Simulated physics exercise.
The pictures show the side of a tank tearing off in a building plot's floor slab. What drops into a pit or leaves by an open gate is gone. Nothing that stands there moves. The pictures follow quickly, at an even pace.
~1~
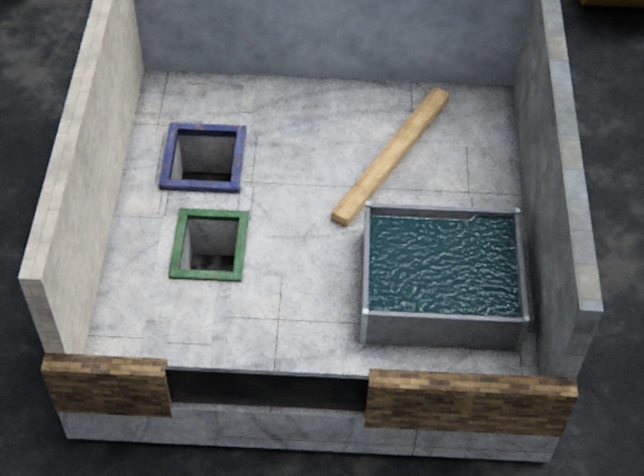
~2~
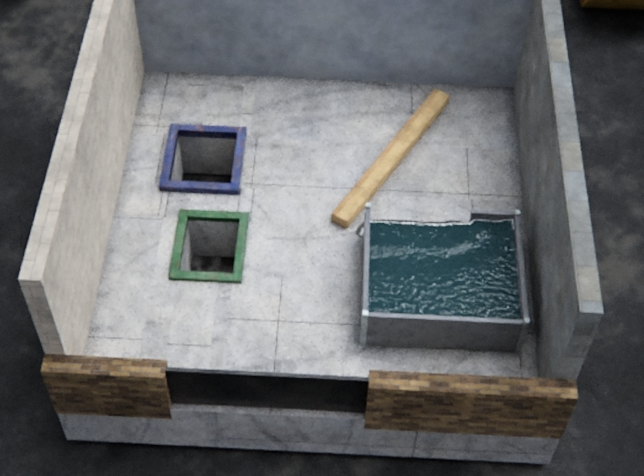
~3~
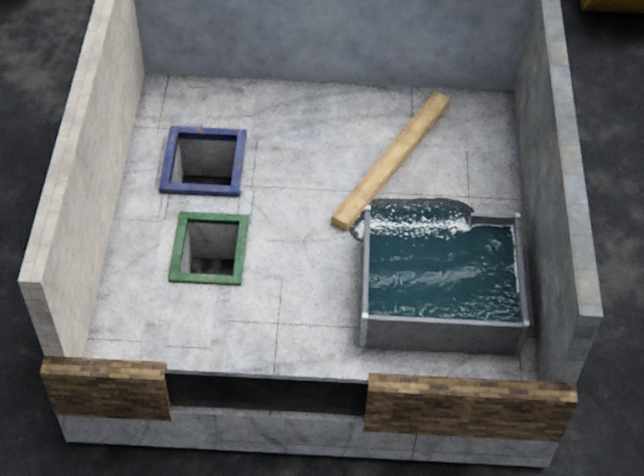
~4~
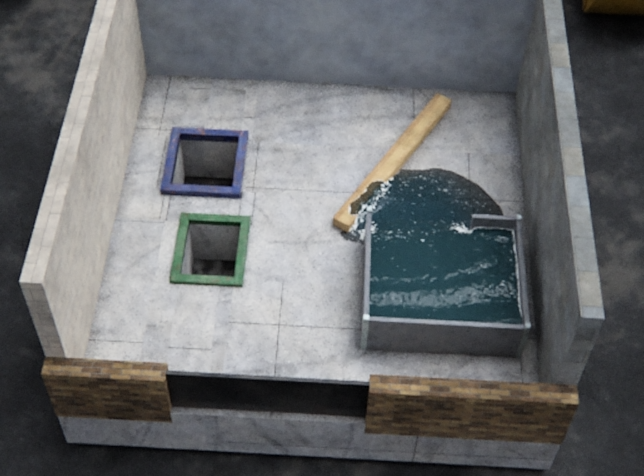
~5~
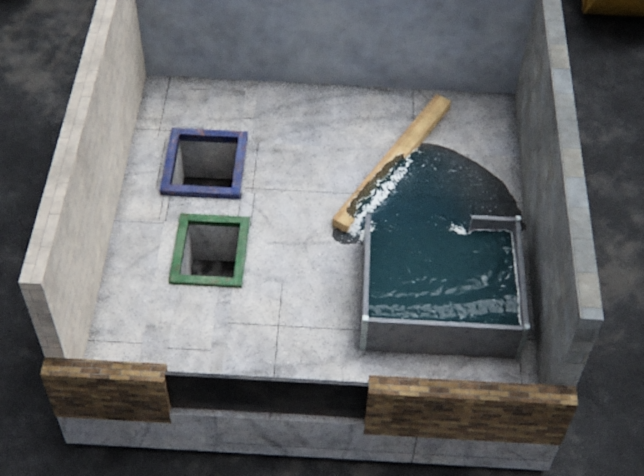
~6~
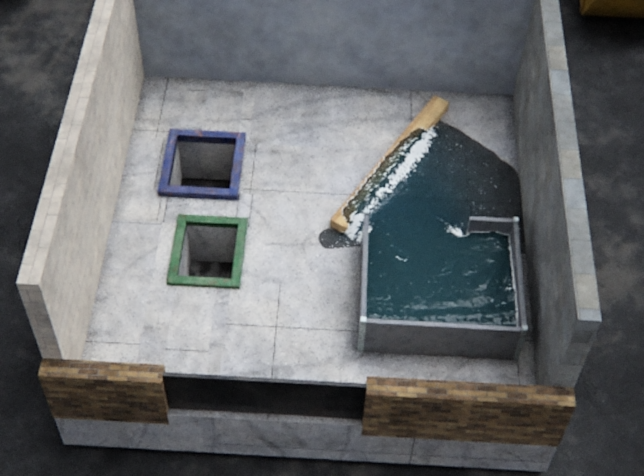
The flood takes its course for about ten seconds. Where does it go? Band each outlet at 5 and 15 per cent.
The gate takes less than 5 %; the green pit takes less than 5 %; the blue pit takes less than 5 %.
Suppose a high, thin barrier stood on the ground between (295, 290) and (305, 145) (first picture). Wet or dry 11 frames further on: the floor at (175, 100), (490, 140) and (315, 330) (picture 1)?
In turn: Dry, awash, clear.
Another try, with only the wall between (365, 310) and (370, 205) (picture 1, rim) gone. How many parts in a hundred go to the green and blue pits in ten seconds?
Parts in a hundred: Green 30, blue 4.
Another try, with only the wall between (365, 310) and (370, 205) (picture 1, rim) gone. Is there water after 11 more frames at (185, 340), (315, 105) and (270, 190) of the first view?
In that order: Flooded, no water, under water.
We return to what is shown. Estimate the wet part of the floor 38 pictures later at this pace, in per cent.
Near 85 in a hundred.
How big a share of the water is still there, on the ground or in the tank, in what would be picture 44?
Roughly 100 per cent.
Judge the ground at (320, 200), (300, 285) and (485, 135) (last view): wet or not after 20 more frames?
In that order: Clear, wet, under water.
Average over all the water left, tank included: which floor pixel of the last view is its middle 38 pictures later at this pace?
Around (376, 210).
A moment on, water covers 30 % of the floor; the gate 0 %, the green pit 0 %, the blue pit 0 %.
Next, water covers 40 % of the floor; the gate 0 %, the green pit 0 %, the blue pit 0 %.
Then, water covers 50 % of the floor; the gate 0 %, the green pit 0 %, the blue pit 0 %.
Later, water covers 85 % of the floor; the gate 0 %, the green pit 0 %, the blue pit 0 %.
In the end, water covers 90 % of the floor; the gate 0 %, the green pit 1 %, the blue pit 0 %.
